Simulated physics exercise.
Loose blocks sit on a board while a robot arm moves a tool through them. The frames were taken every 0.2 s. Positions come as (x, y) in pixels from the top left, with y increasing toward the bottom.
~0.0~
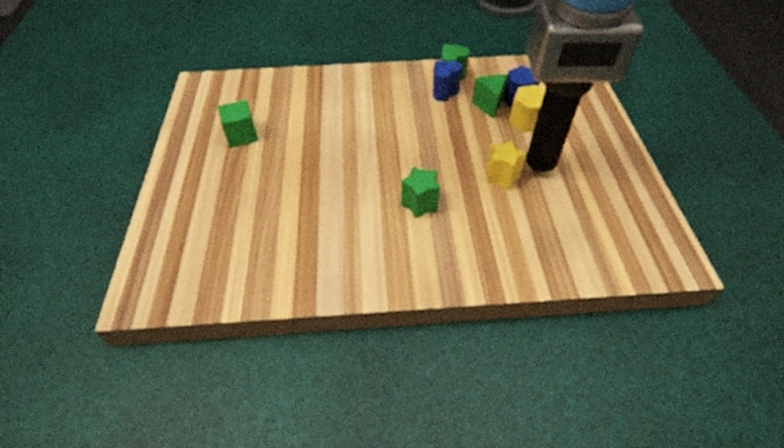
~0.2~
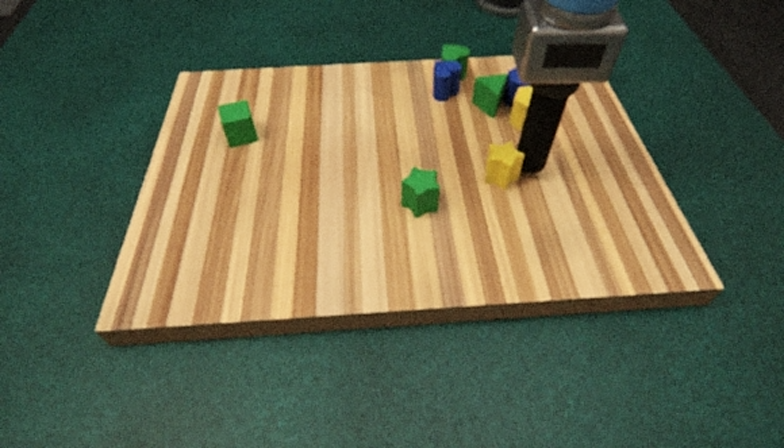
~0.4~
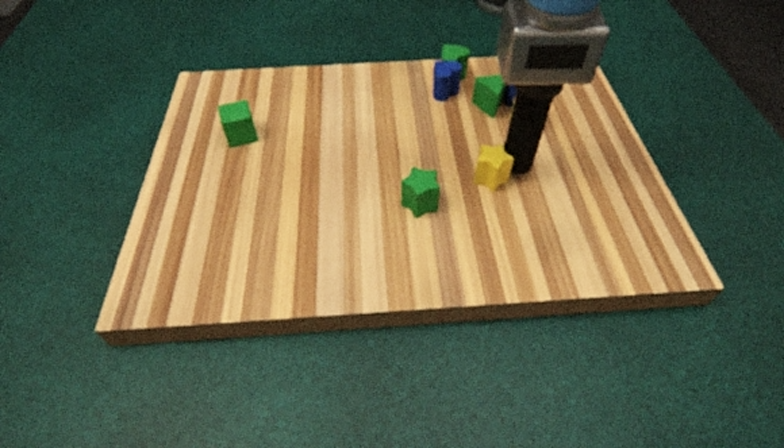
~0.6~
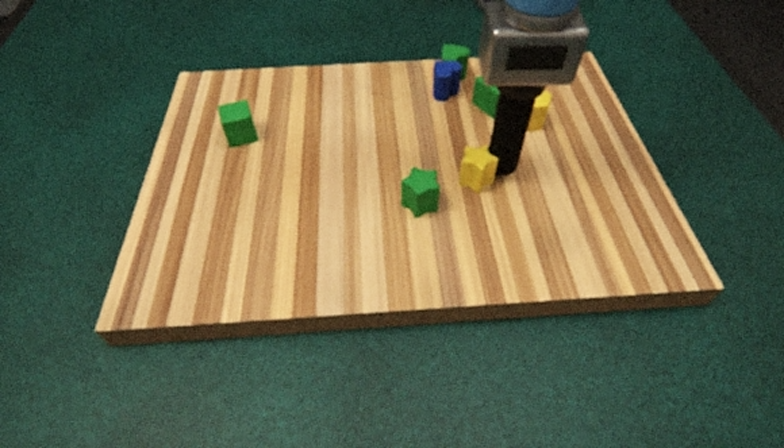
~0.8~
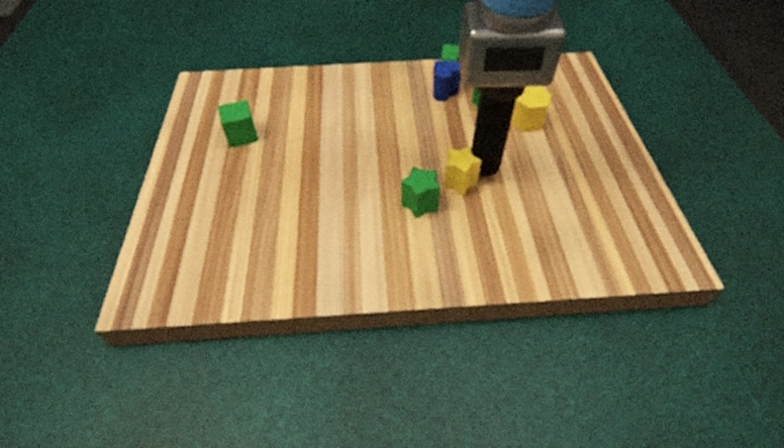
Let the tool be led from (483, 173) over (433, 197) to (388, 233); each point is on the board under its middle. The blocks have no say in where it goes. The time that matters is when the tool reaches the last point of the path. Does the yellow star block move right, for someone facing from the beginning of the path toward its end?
My answer is yes.
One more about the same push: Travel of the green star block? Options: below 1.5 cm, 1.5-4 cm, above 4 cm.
It travels more than 4 cm.
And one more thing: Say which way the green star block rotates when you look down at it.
Anticlockwise, looking down.
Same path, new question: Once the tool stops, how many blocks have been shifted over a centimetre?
I'd say two blocks get shifted by more than about 1 cm.
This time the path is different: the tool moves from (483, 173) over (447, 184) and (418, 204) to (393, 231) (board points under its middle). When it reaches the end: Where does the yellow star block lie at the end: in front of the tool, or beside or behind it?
It falls back or aside.
The first path, step by step. One third of the way, tool at (447, 181); green star block at (403, 191); yellow star block at (422, 171).
Two thirds of the way, tool at (418, 203); green star block at (373, 212), turned 40° anticlockwise; yellow star block at (388, 188), turned 20° clockwise.
At the end, tool at (388, 226); green star block at (353, 220), turned 100° anticlockwise; yellow star block at (364, 193), turned 65° clockwise.
